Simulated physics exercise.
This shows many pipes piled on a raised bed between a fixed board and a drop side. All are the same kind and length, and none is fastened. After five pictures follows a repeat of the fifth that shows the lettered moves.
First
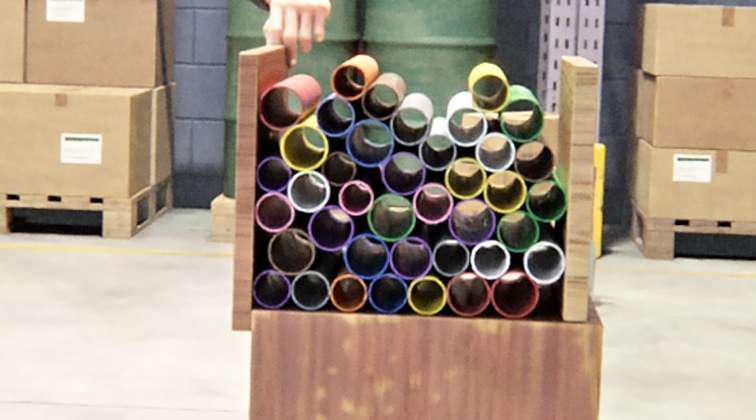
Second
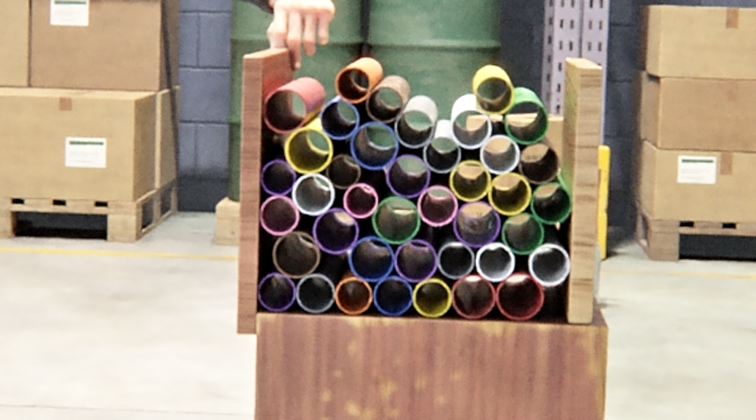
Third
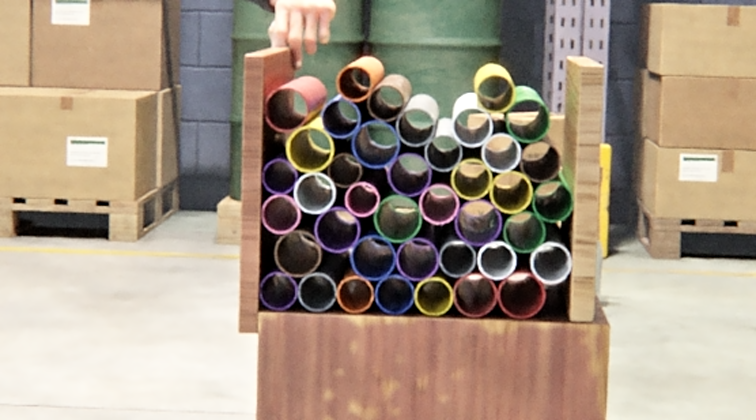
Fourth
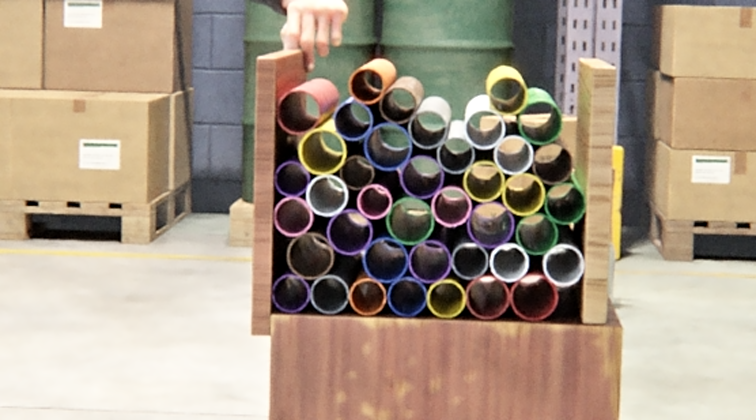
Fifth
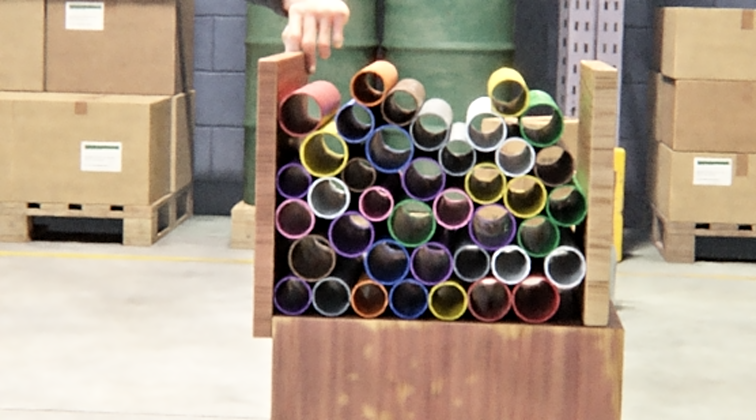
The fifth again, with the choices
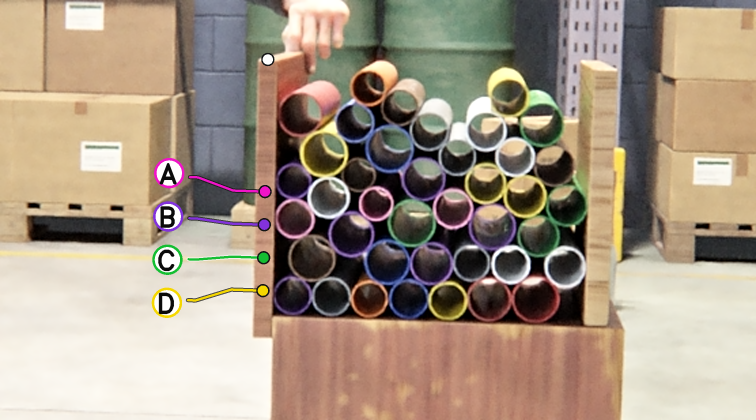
A hand rests on a wooden rack of colourful pipes as the view shifts slightly.
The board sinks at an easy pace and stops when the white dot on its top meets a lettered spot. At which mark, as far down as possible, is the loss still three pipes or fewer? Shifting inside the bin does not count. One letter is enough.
No lower than A.
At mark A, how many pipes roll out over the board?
It comes to one.
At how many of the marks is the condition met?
One of them.
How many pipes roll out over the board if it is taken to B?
It comes to five.
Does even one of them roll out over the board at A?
Yes, at A.
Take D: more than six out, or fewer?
At D, more than six.
On the marked copy, A at (265, 192); B at (264, 224); C at (263, 258); D at (263, 291); the white dot at (268, 59).
Taking A. A third of the way, top of the board (277, 122).
Two thirds of the way, top of the board (276, 191).
When it is over, top of the board (276, 191), one out over the board.
As for the rest, B more than three out over the board; C more than three out over the board; D more than three out over the board.
